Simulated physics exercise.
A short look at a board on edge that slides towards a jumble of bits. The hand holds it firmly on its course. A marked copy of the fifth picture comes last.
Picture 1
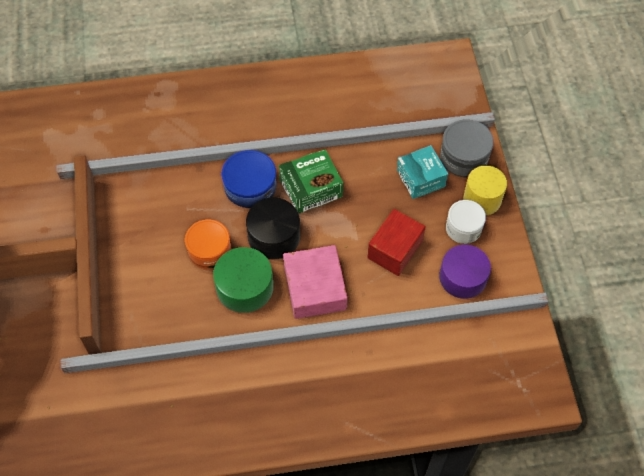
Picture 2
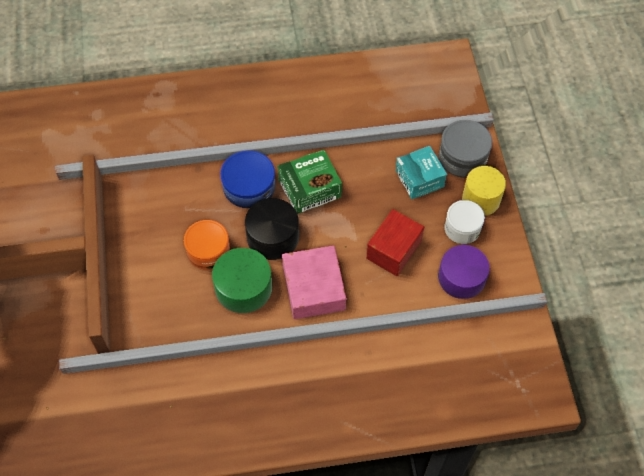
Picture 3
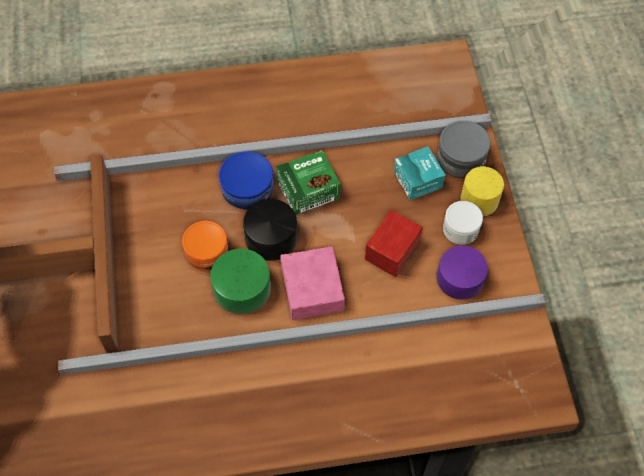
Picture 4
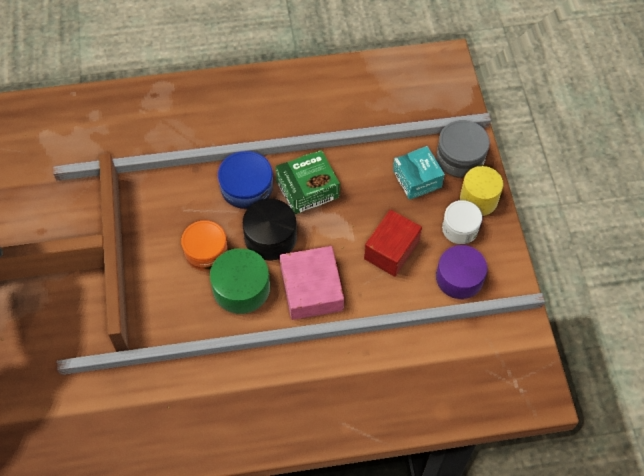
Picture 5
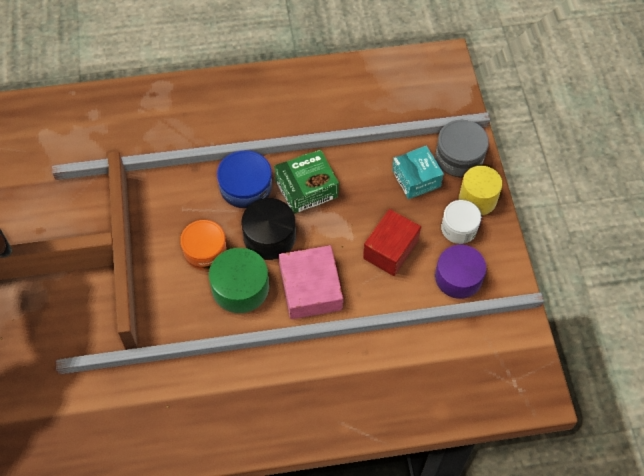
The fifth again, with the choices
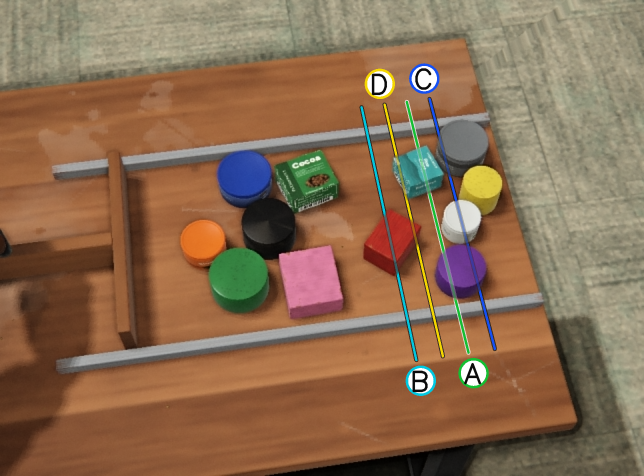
A wooden board standing on edge, joined to a wooden bar at its left, slides slowly and steadily rightward between two grey rails on a brown tabletop seen from above. Orange, green, blue and black round pieces sit nearest it, beside a green packet and pink block, with red, teal, white, purple, yellow and grey items further right. The board narrows the gap to the orange piece while the objects stay put.
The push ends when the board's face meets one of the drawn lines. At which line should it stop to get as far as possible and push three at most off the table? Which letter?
It should halt at B.
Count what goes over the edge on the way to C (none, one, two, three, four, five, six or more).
Six or more.
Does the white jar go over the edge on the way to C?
By then, yes.
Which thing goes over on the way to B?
It is the grey jar.
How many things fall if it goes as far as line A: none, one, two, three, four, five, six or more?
In all, six or more.
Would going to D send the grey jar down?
Yes.
On the marked copy, A at (435, 218); B at (387, 224); C at (460, 215); D at (412, 221).
With B. Early on, board (216, 224); pink block (315, 283); green packet (312, 178).
Further on, board (311, 212); turquoise packet (427, 171); red block (423, 227).
At the end, board (384, 203); grey jar over the edge; yellow pot (510, 183); one fallen.
As for the rest, A drops six; C drops nine; D drops five.
